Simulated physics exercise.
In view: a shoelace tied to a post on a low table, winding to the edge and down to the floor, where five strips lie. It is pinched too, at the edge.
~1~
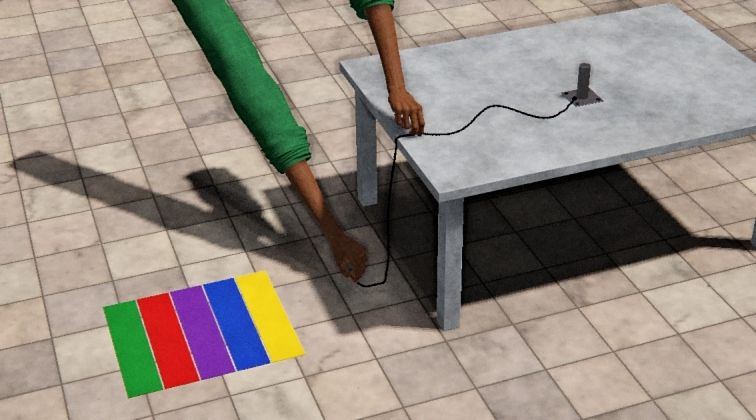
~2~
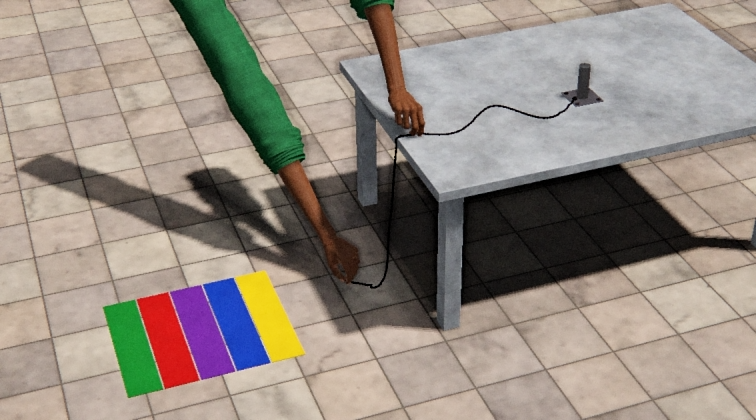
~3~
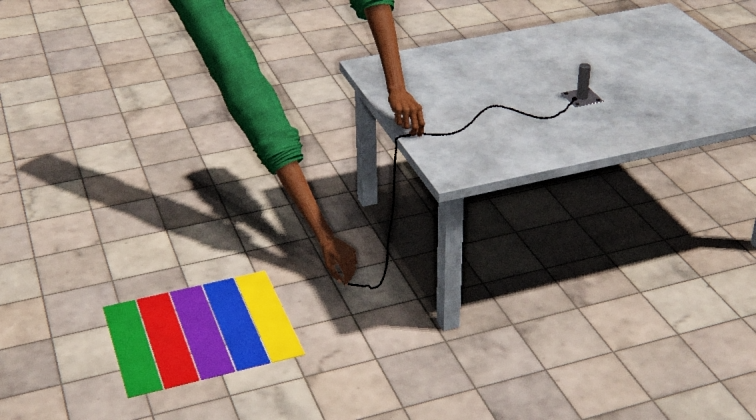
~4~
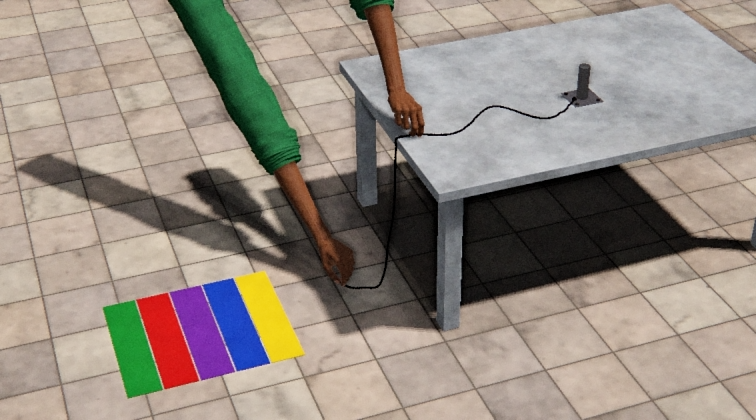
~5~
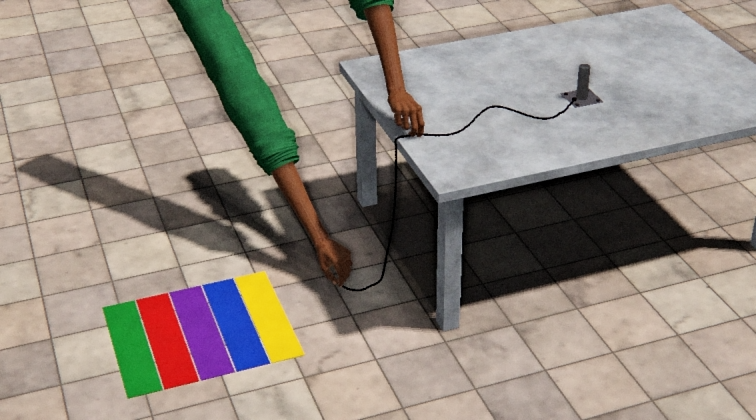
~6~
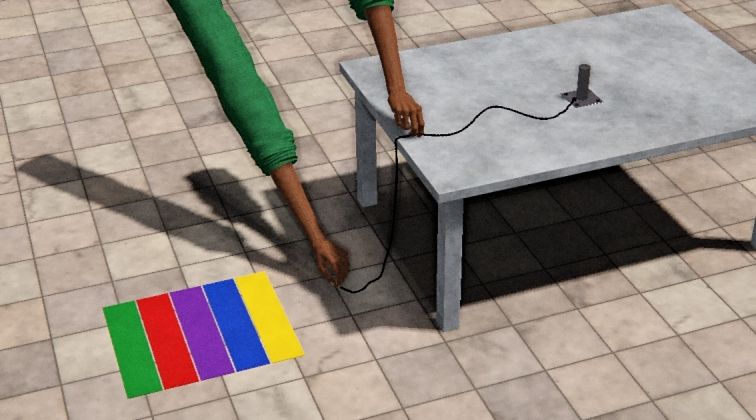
At the start, a green-sleeved person pinches a dark cord at the edge of a gray table, where it runs from a post, while the other hand holds its end near the floor. The lower hand shifts slightly left toward five colored strips, then barely moves as the hanging cord sways a little.
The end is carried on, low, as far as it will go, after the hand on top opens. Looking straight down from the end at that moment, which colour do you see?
You see purple.
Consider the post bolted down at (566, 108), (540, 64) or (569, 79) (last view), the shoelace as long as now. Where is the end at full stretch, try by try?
Roughly (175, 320), then (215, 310), then (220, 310).
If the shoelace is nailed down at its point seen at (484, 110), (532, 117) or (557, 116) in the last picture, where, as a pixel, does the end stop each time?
First try around (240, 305), second around (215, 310), third around (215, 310).
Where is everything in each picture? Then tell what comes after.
The first picture shows end (354, 279); yellow (282, 342); blue (247, 350); purple (212, 359); red (177, 368); green (141, 376).
The second picture shows end (346, 281); shoelace through (560, 112) (502, 107) (459, 131) (396, 148) (392, 208) (387, 268).
The third picture shows end (343, 281).
The fourth picture shows end (341, 282); shoelace through (560, 113) (502, 107) (459, 132) (396, 149) (394, 208) (385, 268).
The fifth picture shows end (338, 283).
The sixth picture shows end (336, 284); shoelace through (560, 113) (502, 107) (459, 132) (396, 149) (395, 208) (383, 268).
Soon after, end near (272, 298); over yellow.
Then, end near (227, 309); over blue.
At full stretch, end near (201, 315); over purple. It halts on the purple strip.
